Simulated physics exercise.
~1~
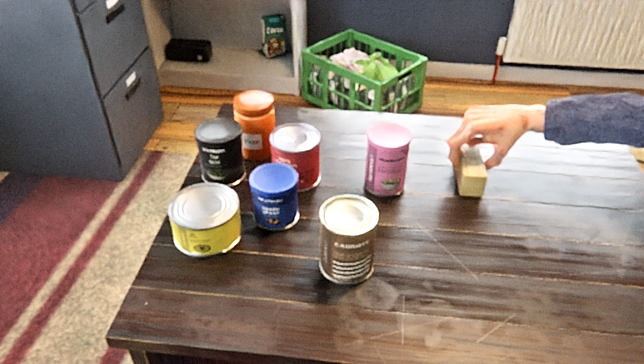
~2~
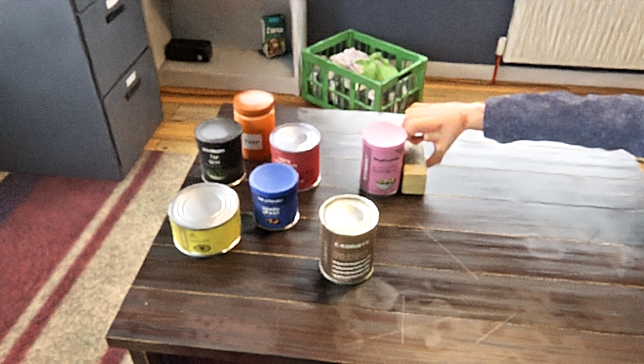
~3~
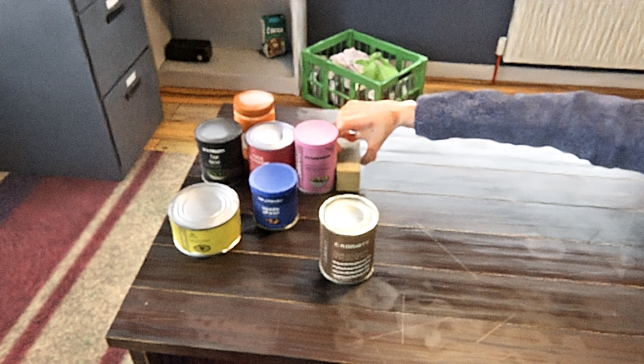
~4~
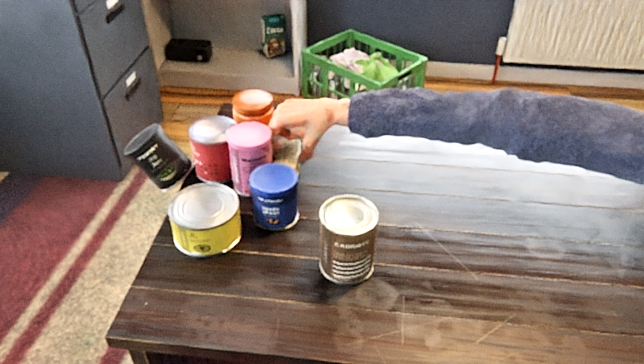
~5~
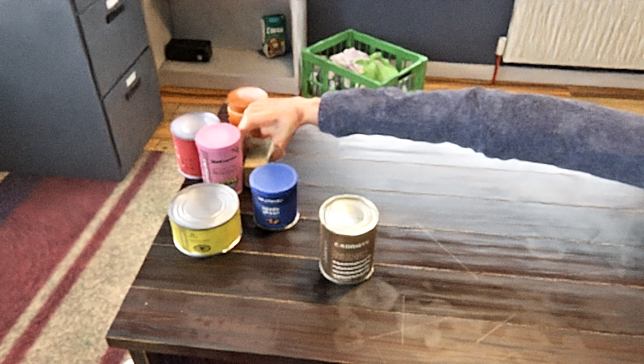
A hand slides a block left, pushing pink and red tins and knocking a black tin off the table.
